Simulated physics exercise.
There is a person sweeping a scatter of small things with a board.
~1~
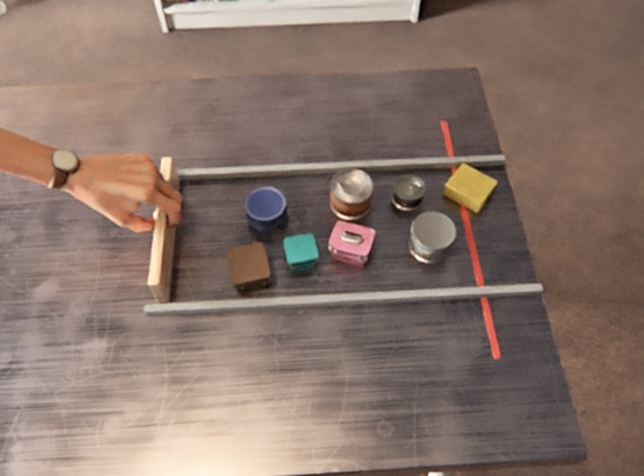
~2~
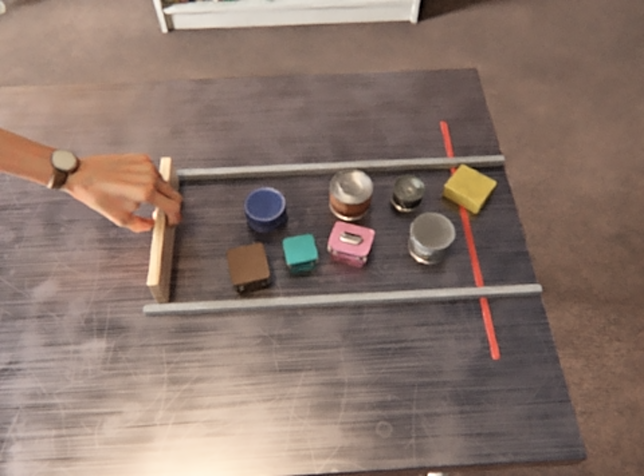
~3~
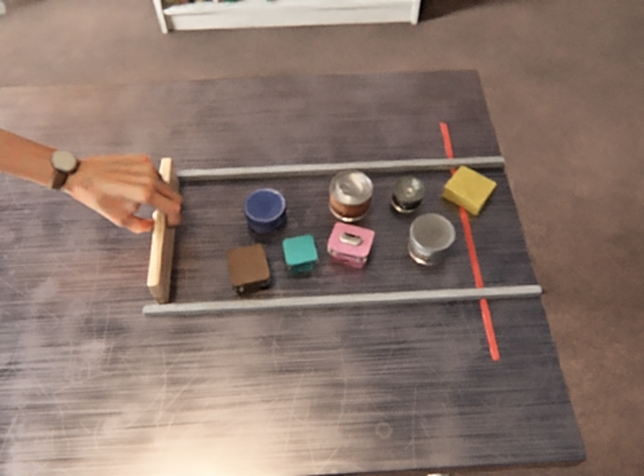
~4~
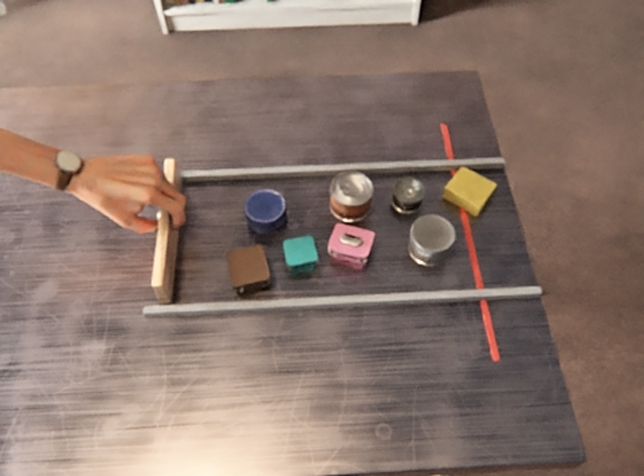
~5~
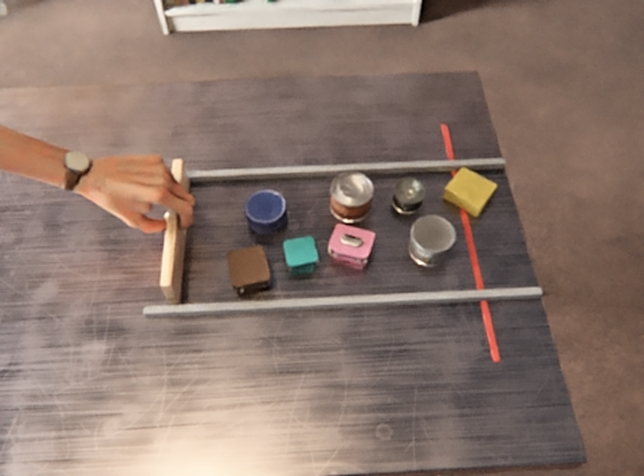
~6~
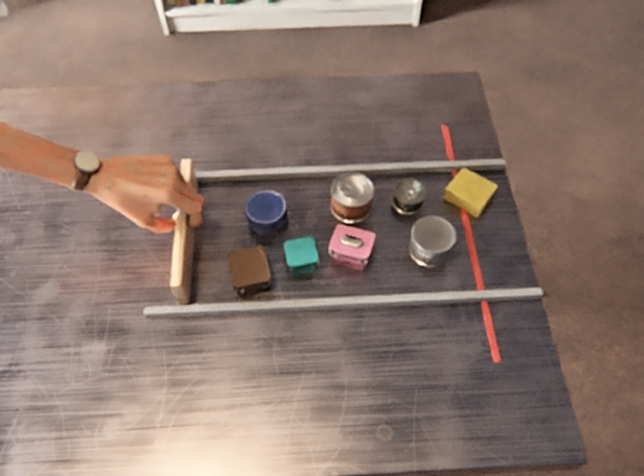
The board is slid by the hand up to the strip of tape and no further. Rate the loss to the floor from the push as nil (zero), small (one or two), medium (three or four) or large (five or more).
The loss is medium.
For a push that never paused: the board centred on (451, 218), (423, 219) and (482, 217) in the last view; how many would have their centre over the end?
Respectively 3, 1 and 5.
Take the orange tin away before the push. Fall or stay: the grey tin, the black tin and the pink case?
Well, the grey tin winds up down, the black tin is still there, and the pink case winds up down.
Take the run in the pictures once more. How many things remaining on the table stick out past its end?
The number is 2.
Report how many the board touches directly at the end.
Number: 3.
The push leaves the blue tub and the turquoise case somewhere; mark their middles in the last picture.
Roughly (489, 219), and the other roughly (522, 240).
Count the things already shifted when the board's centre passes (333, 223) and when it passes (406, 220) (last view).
First 7, then 8.
Soon after, none off yet; yellow block at rest near (471, 192); grey tin at rest near (432, 241); black tin at rest near (409, 196).
Then, none off yet; yellow block moving near (477, 192); grey tin moved about its own width near (480, 235); black tin moved about its own width near (435, 192).
Further on, none off yet; yellow block moved about its own width near (512, 194); grey tin tipped well over near (551, 228); black tin moved well along near (477, 197).
At rest, the number that fall off is three or four; fallen, pink case, grey tin and yellow block.
